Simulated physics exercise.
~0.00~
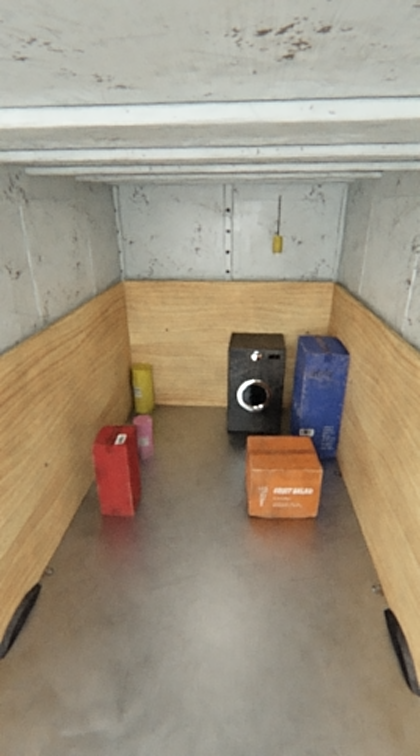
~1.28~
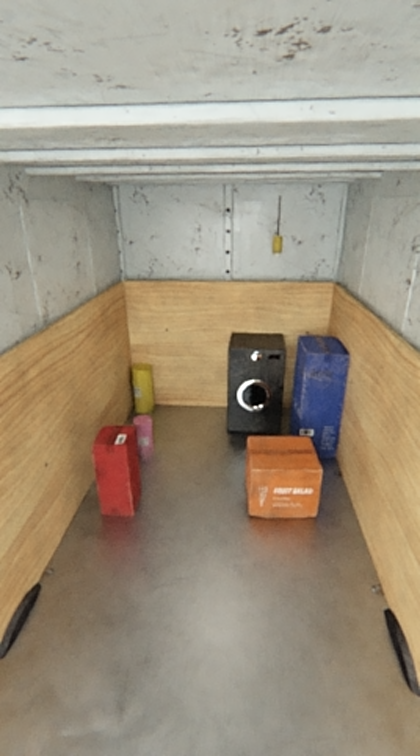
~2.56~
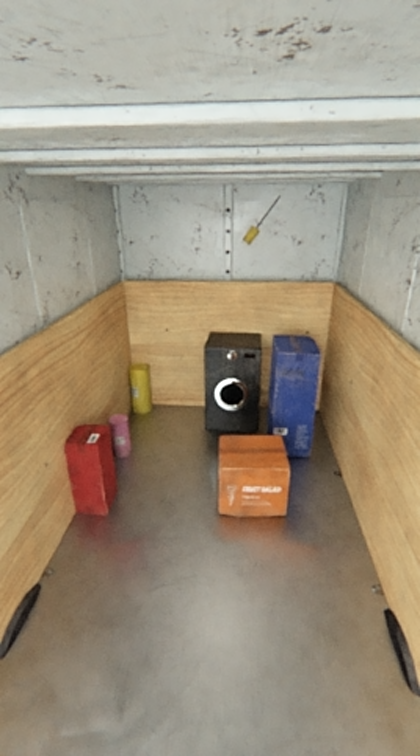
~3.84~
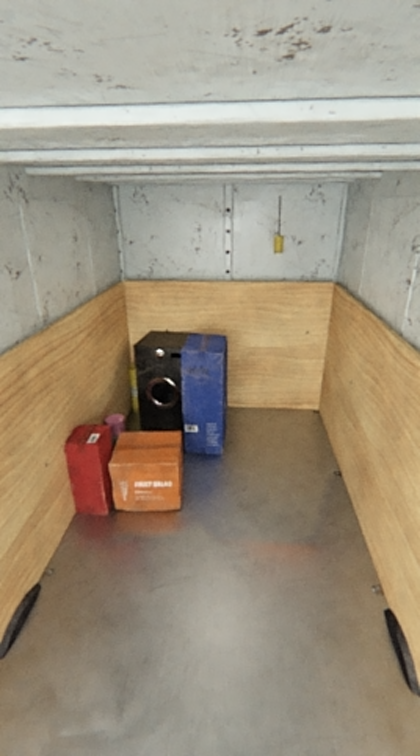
The orange box, blue box, black appliance, pink canister and red box slid left across the van floor as the hanging lamp swung, then all but the red one slid farther, ending bunched on the left, upright, near the yellow canister, which stayed put.
